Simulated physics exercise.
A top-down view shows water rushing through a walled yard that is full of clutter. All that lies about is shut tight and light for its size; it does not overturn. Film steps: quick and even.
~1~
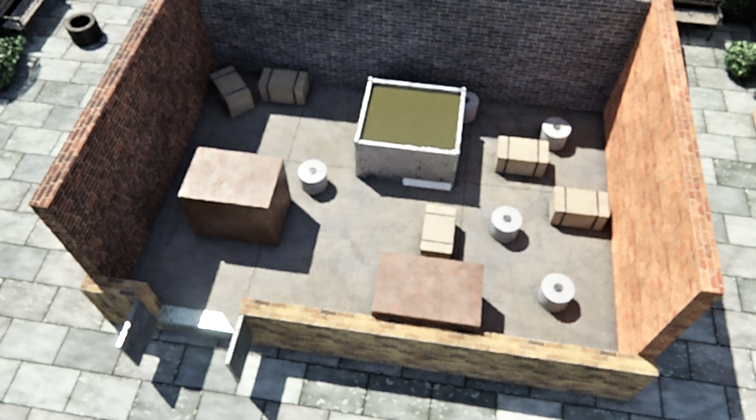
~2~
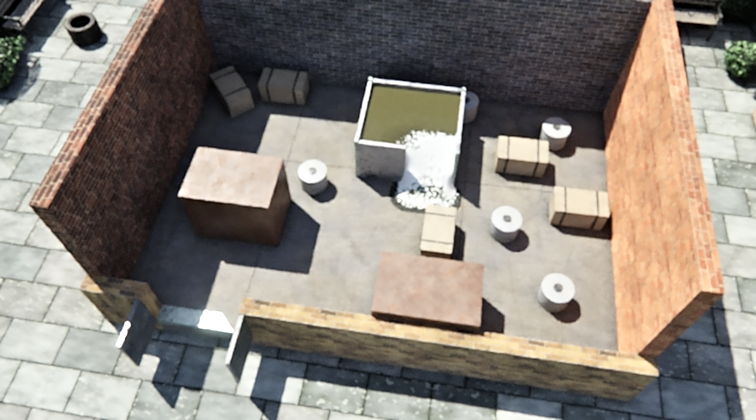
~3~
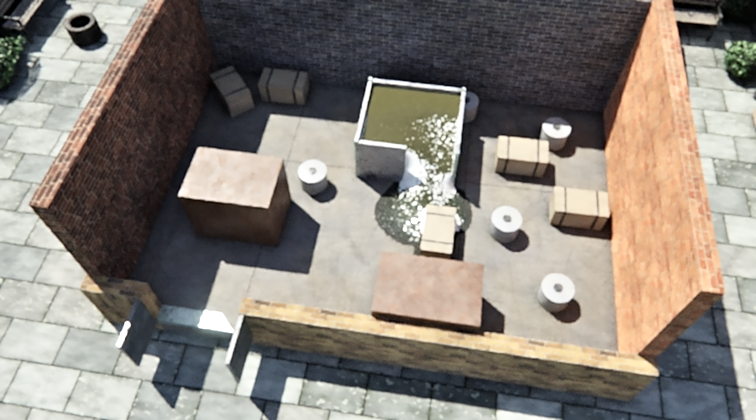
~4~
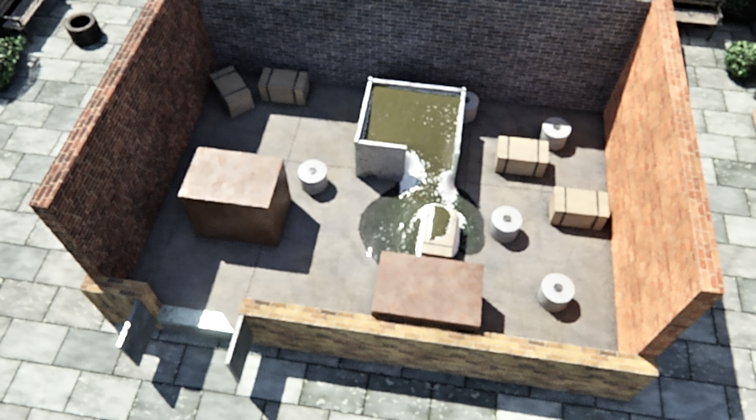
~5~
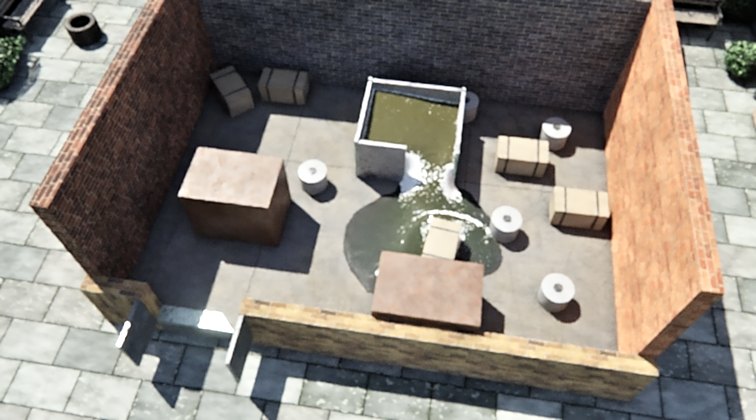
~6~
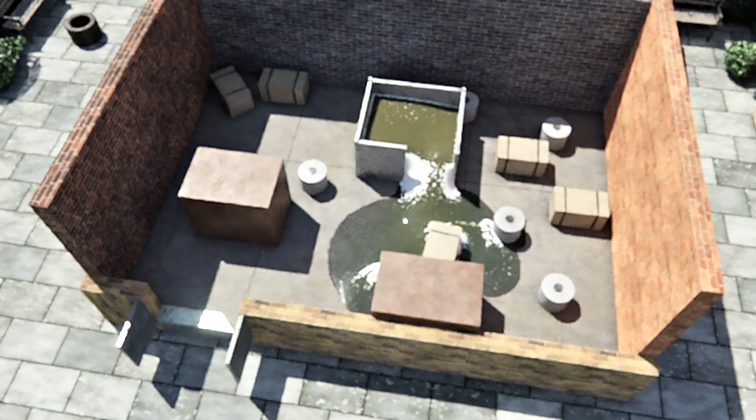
A brick-walled yard, surrounded by grey paving, is seen from high above at an angle. Inside are a white-walled tank of murky green water near the back, reddish-brown blocks at left and front, tan boxes, and pale round tubs, mostly on the right. Water bursts from the tank's front in white foam and spreads in a dark pool, nudging the nearest tan box slightly, while the camera stays still.
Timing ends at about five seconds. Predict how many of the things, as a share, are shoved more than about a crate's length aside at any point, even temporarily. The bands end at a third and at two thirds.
It does not reach a third.
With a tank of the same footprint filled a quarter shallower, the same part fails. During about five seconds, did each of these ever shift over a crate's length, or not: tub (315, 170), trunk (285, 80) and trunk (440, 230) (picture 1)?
In the order asked: Below that distance, below that distance and over that distance.
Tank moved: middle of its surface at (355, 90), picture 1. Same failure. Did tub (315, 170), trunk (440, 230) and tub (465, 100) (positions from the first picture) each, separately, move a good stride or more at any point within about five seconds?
Result per object - stayed close, went far, stayed close.
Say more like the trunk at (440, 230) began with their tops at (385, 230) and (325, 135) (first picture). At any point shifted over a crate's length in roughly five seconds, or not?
Going by the order given: Pushed clear, stays in place.
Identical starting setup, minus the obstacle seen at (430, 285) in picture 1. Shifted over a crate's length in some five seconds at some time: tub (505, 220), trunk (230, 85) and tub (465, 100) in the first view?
Listed order result: Knocked clear / hardly budged / hardly budged.
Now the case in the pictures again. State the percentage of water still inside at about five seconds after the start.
Estimate: Roughly 94 %.
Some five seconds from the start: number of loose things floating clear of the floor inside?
Count: 3.
A moment on, 0 of 10 are well off their spots; 1 afloat.
Next, 3 of 10 are well off their spots; 2 afloat.
Later, 2 of 10 are well off their spots; 3 afloat.
In the end, 3 of 10 are well off their spots, and 3 have been at some point; 3 afloat.
